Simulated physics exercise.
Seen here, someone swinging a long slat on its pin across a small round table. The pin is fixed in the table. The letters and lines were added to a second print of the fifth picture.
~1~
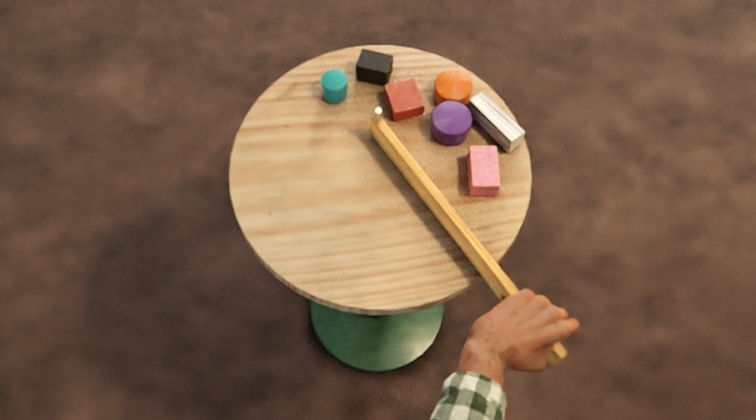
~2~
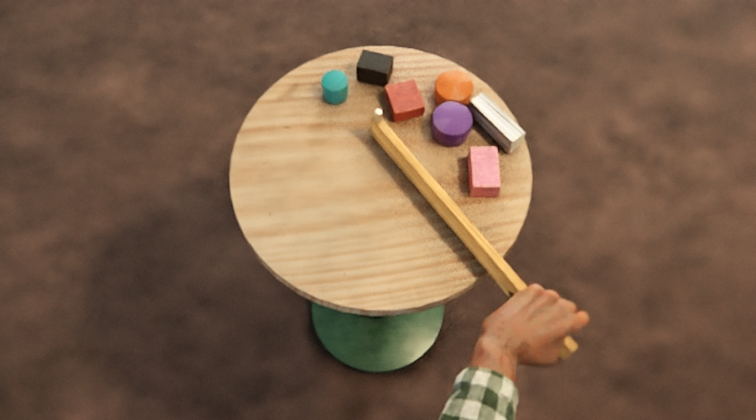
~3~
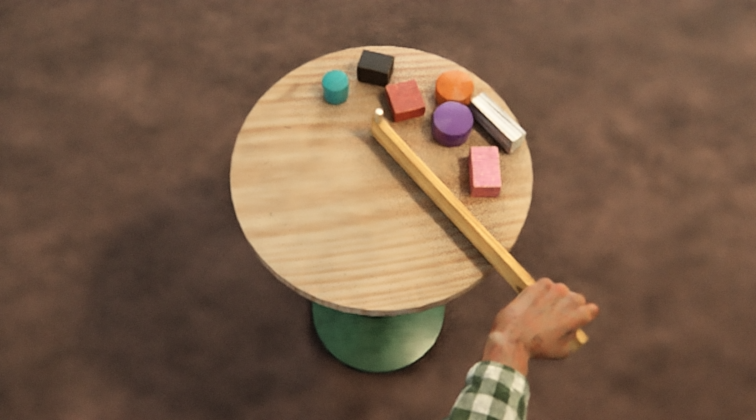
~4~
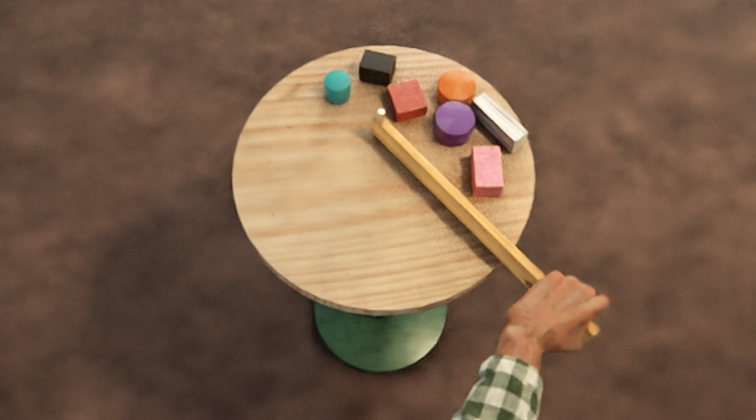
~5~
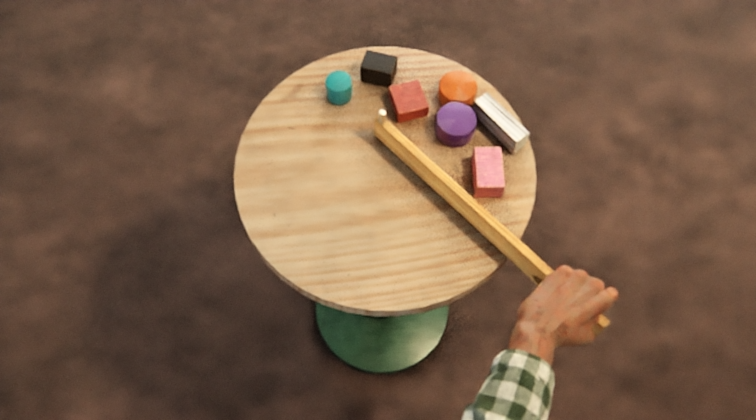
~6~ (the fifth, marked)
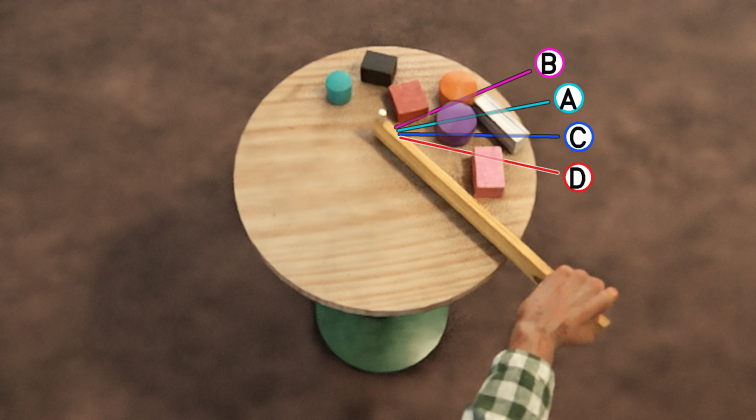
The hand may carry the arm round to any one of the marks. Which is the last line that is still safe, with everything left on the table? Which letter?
D.
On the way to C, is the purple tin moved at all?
Yes.
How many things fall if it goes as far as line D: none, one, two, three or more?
The count is none.
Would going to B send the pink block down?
Yes.
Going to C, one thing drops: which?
It is the white stick.
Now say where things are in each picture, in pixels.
In the first frame, red block (404, 100); pink block (483, 171); orange tin (453, 90).
In the second frame, arm (439, 191); purple tin (451, 124).
In the third frame, arm (442, 189); white stick (497, 123).
In the fourth frame, arm (448, 186); red block (407, 100).
In the fifth frame, arm (452, 184); orange tin (457, 91); purple tin (455, 125); black block (379, 69).
On the marked copy, A at (474, 116); B at (464, 99); C at (479, 135); D at (478, 155).
Taking D. A third of the way, arm (466, 170); pink block (493, 165); white stick (500, 123).
Two thirds of the way, arm (476, 152); white stick (506, 114); pink block (504, 145).
When it is over, arm (479, 142); white stick (510, 108); pink block (509, 136); nothing has fallen.
As for the rest, A drops the white stick and pink block; B drops the white stick, pink block and orange tin; C drops the white stick.
